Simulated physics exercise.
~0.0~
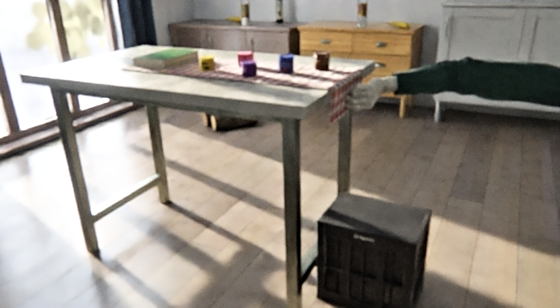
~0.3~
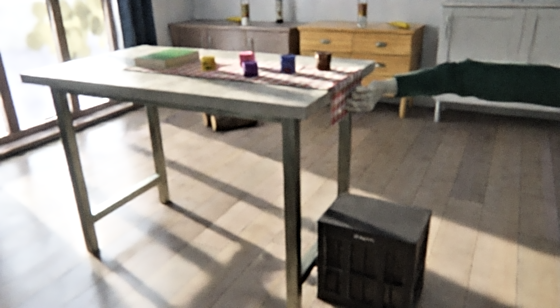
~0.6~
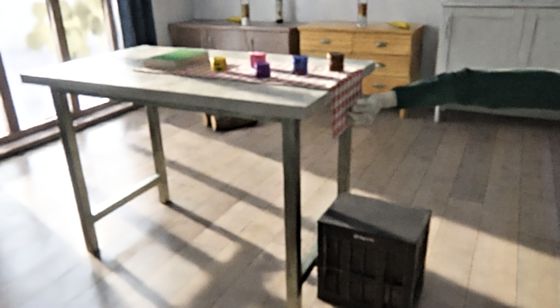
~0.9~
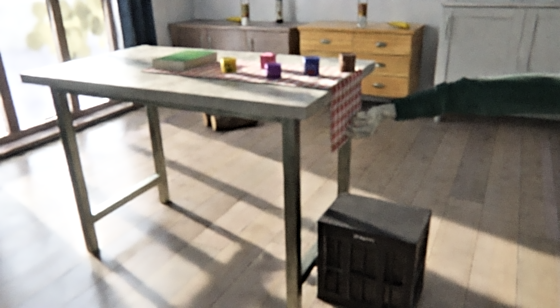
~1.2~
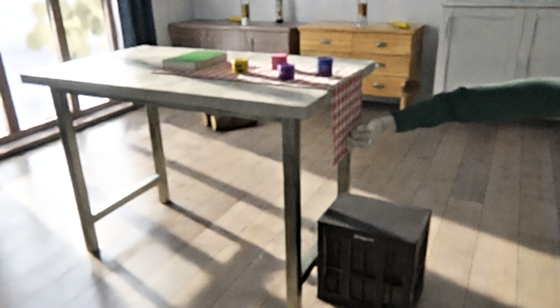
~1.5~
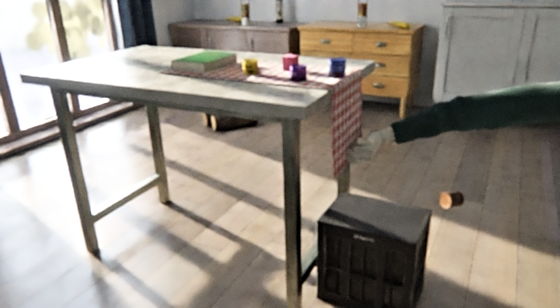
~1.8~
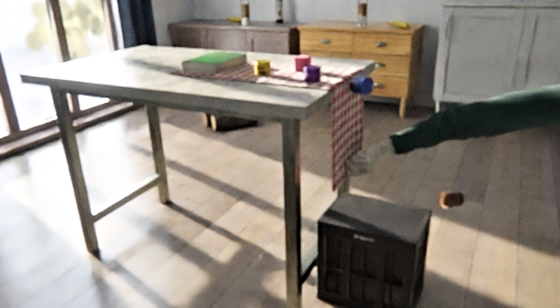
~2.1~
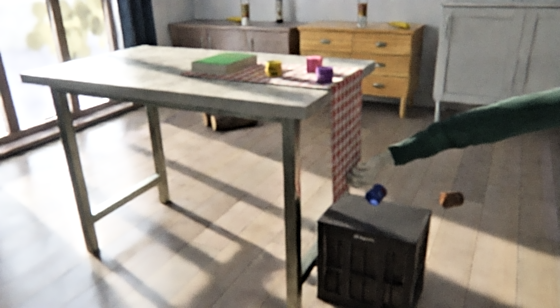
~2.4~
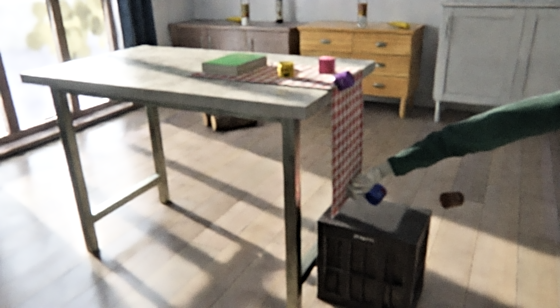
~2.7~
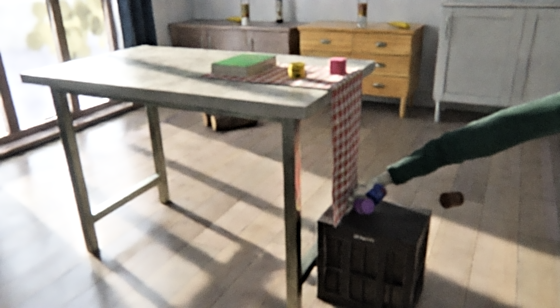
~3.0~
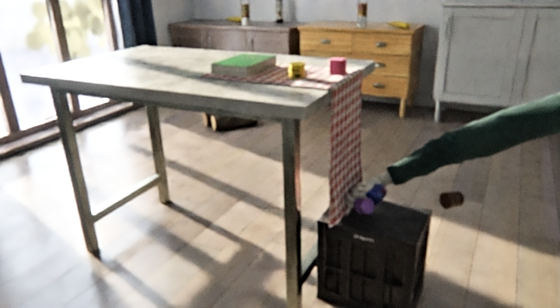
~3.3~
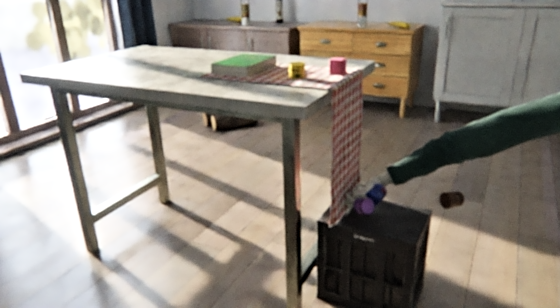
A hand in a dark green sleeve takes hold of the checkered red cloth hanging off the right end of a pale table and draws it steadily downward. The small colored pots, a pink cube and a green block on it ride along to the right. The brown pot reaches the edge first and drops to the floor, then the blue one tumbles off toward the black crate below. The purple pot follows, falling beside the hand. The cloth's hem comes down to the crate and everything stops, with the pink cube, a yellow object and the green block still on the table.
